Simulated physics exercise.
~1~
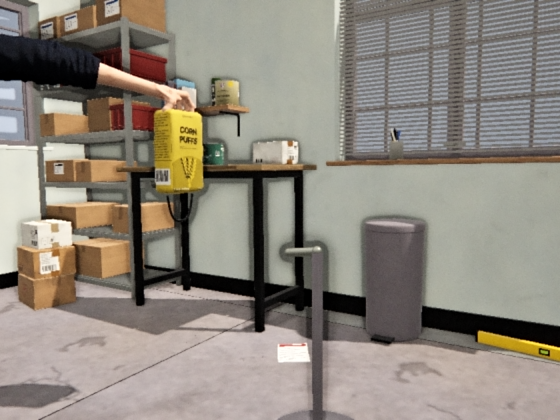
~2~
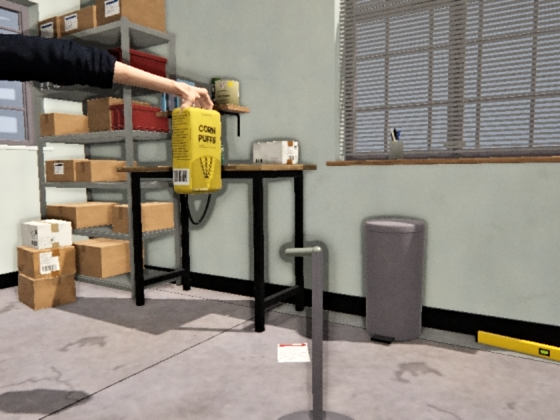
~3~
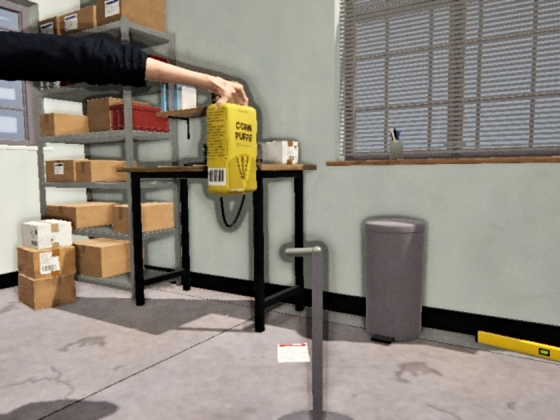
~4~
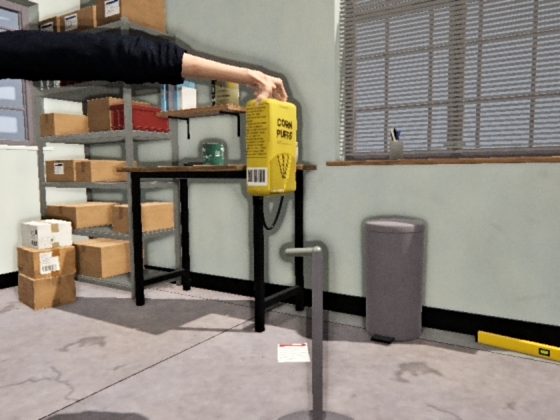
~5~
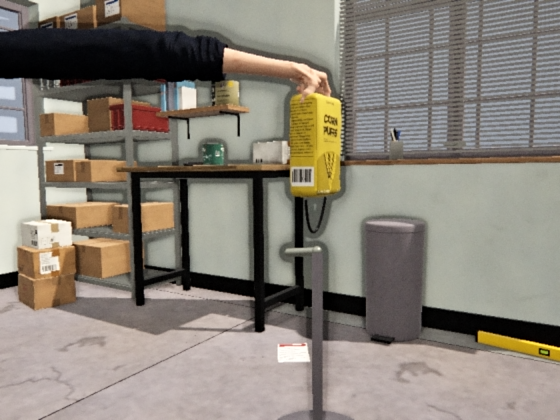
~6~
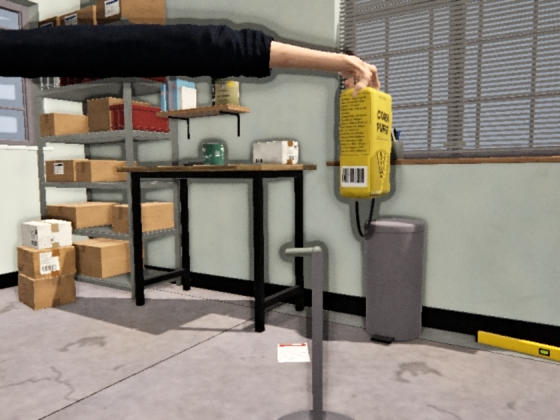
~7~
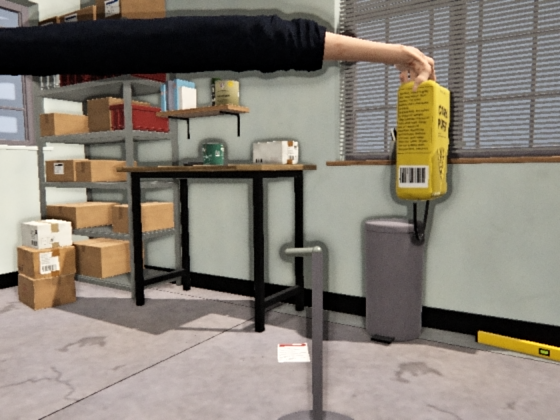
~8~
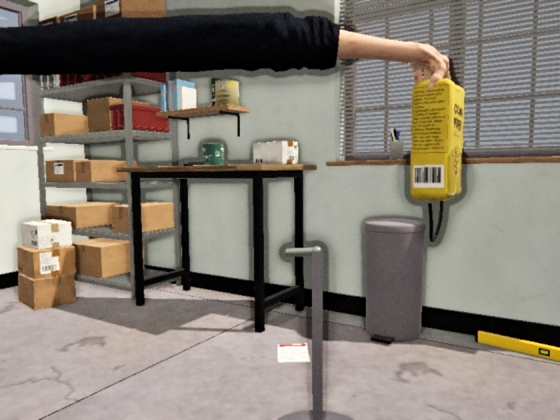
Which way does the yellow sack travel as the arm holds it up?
The yellow sack moves to the right, passing above the post and ending up in front of the window.
In a storage room, a hand carries a yellow sack rightward past a hooked post.
